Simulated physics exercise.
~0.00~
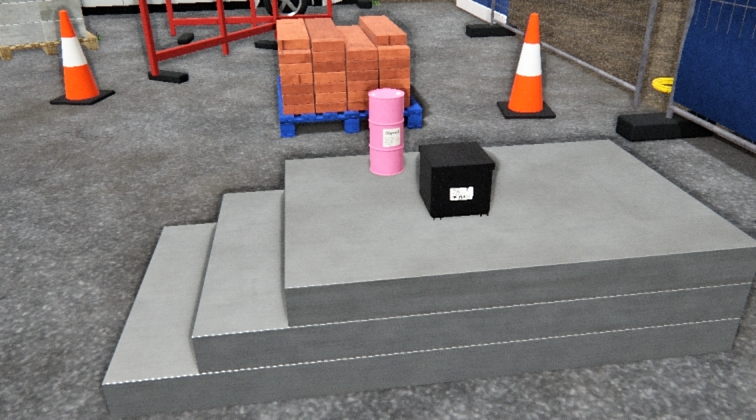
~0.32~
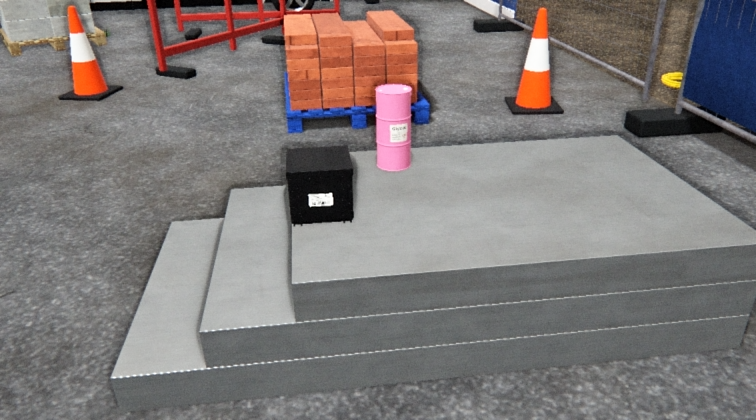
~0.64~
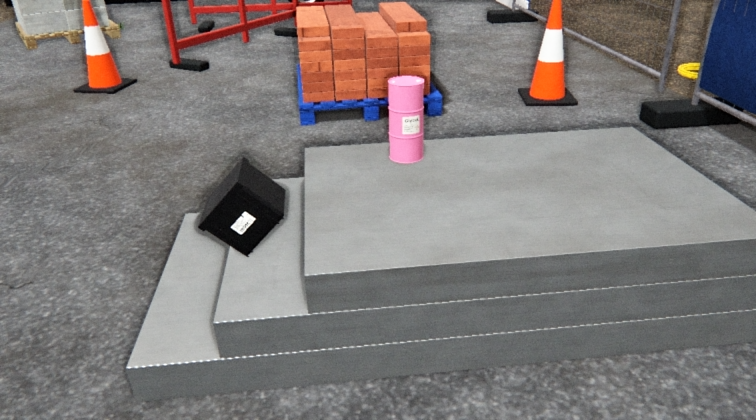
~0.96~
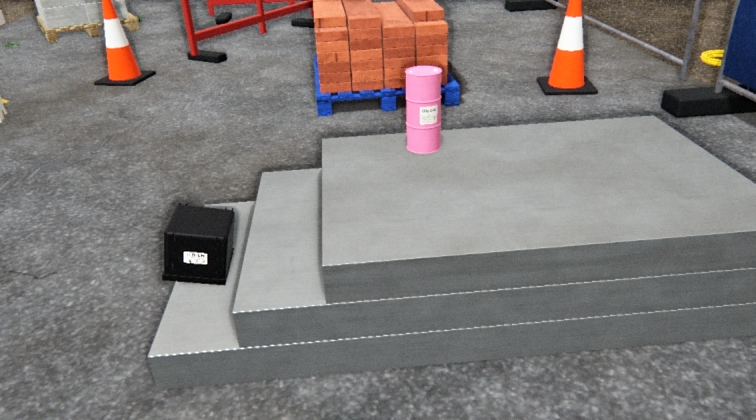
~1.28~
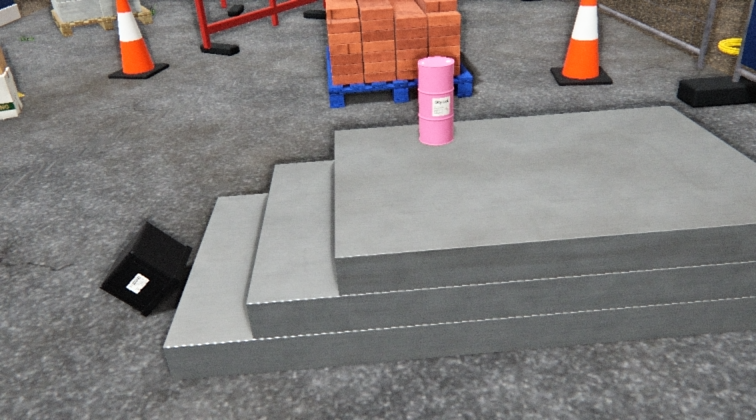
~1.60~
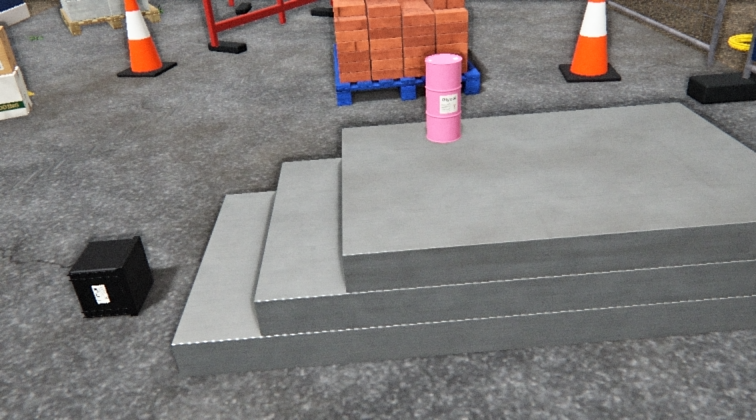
A black box slid left across a grey stepped platform, tipped over the edge and tumbled down the steps, coming to rest on the ground to the left of them, while the pink canister stayed standing on top near the stacked bricks.
